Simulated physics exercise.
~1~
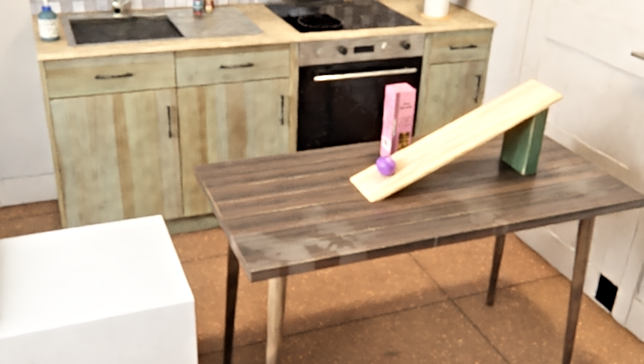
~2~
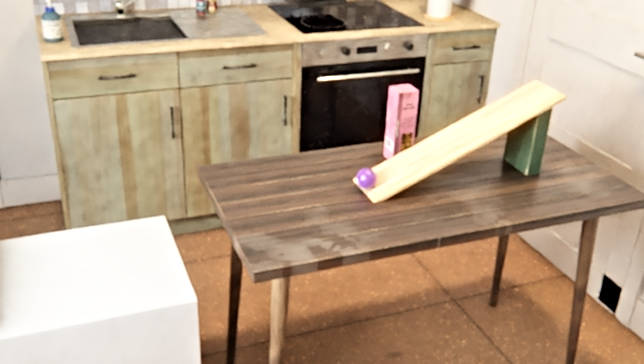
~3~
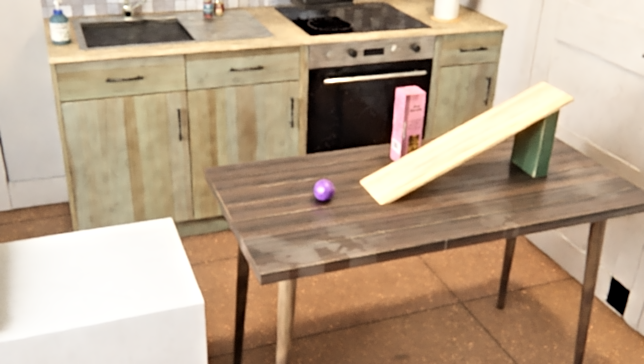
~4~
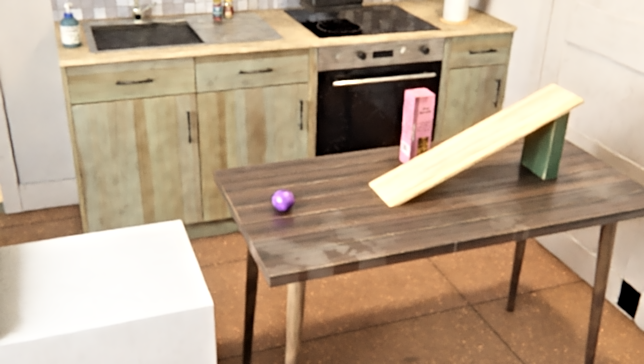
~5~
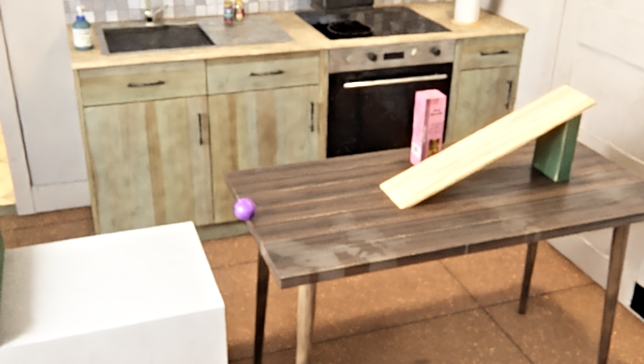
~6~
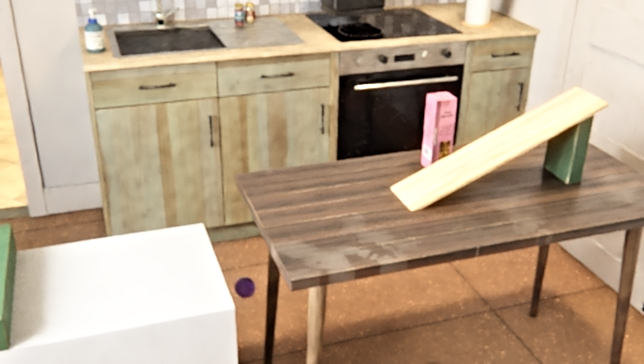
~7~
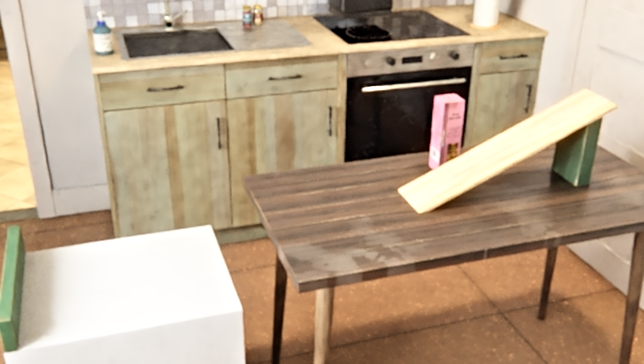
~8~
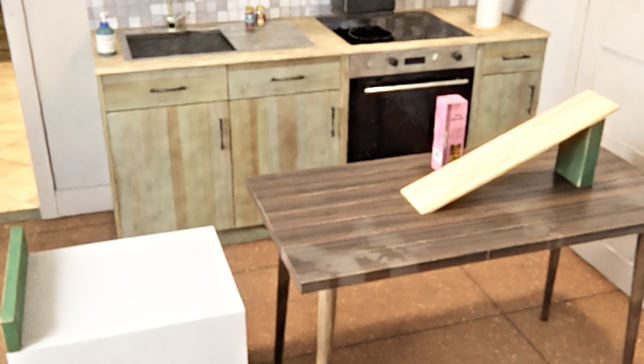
At the start, a small purple onion is near the bottom of a wooden ramp propped on a green block, with a pink carton standing behind it on a dark table in a kitchen. The onion rolls off the ramp and travels left across the tabletop as the view pans slightly left. It reaches the table's left edge, goes over, and drops into the gap before the white cabinet, falling short of its top. The onion disappears from sight, leaving the carton still upright beside the unmoved ramp.
